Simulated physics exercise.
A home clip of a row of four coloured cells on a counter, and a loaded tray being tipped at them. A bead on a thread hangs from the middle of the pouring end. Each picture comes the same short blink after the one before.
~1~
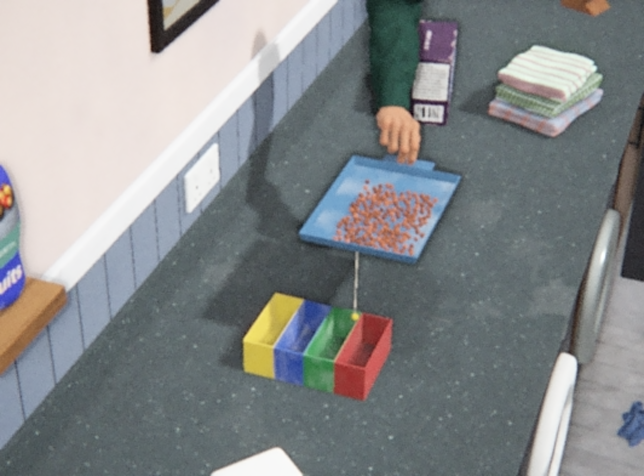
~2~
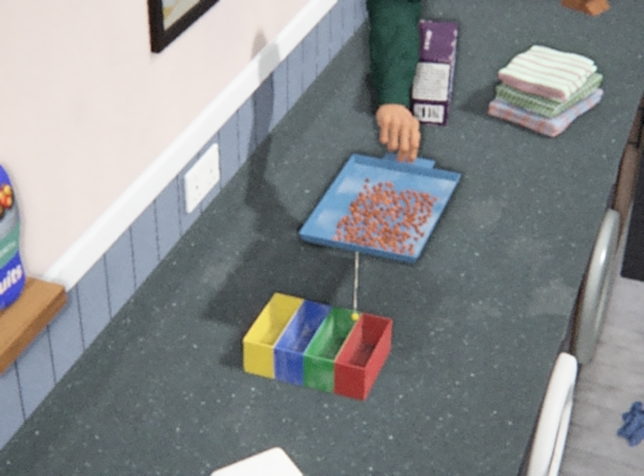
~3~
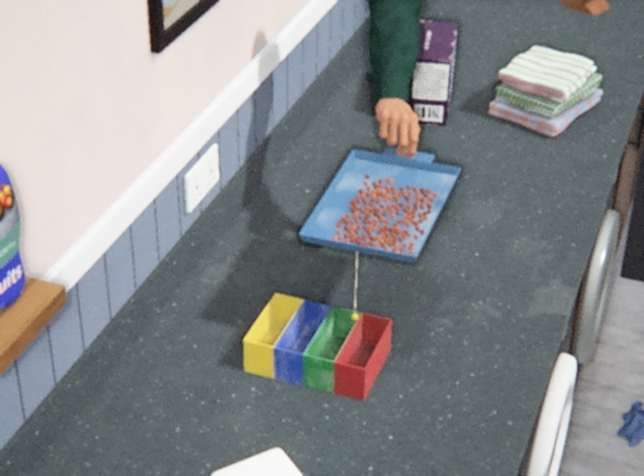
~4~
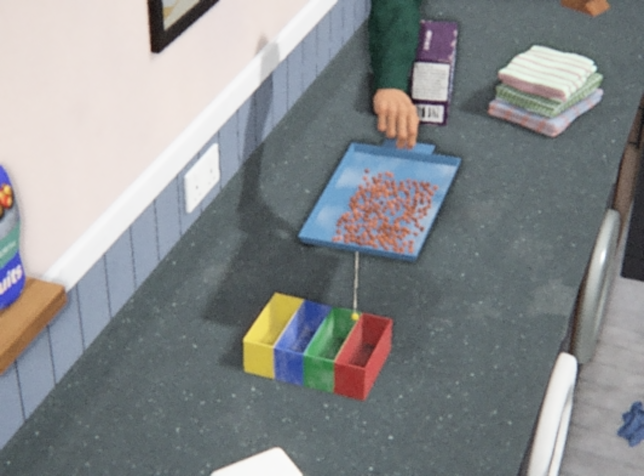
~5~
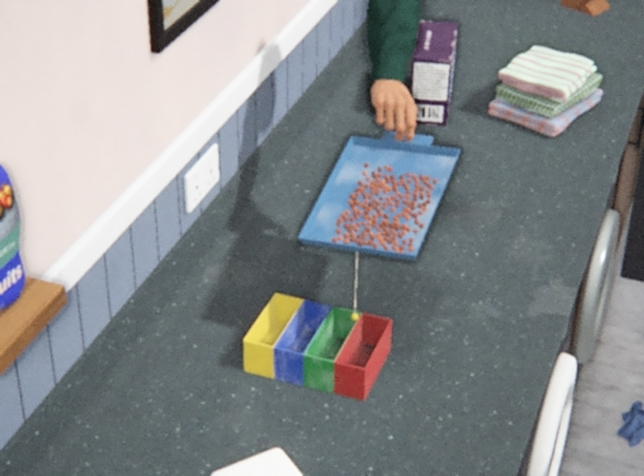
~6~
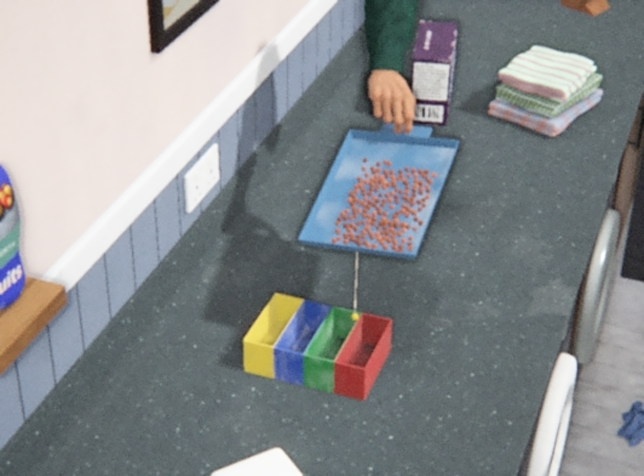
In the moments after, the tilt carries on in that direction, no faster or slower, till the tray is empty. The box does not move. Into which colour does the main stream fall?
Fullest: The blue cell.
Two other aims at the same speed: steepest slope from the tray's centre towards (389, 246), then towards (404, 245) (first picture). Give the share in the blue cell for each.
First some 0, then 0 per cent.
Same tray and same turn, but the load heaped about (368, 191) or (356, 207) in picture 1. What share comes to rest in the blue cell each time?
First some 60, then 50 per cent.
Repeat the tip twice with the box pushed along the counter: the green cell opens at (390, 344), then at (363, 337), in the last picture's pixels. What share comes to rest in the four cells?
The first gives 40 %, the second 90 %.
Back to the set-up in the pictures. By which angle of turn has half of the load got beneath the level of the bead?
Around 105° of tilt.
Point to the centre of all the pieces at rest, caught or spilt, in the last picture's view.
At about (309, 359).
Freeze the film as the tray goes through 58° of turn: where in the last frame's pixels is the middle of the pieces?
Around (346, 229).
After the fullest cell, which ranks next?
Second comes the green one.
Shortly afterwards, tray tipped steeply; all but a few on the tray; only a few in the yellow cell; only a few falling or outside the box.
Next, tray tipped right over; the bulk on the tray; only a few in the blue cell; only a few in the yellow cell; only a few in the green cell; only a few in the red cell; a little falling or outside the box.
Some moments later, tray tipped past a quarter turn; near half in the blue cell; near a quarter in the green cell; a little in the red cell; a little in the yellow cell; only a few falling or outside the box.
In the end, tray tipped past a quarter turn; near half in the blue cell; near a quarter in the green cell; a little in the red cell; a little in the yellow cell; only a few outside the box.
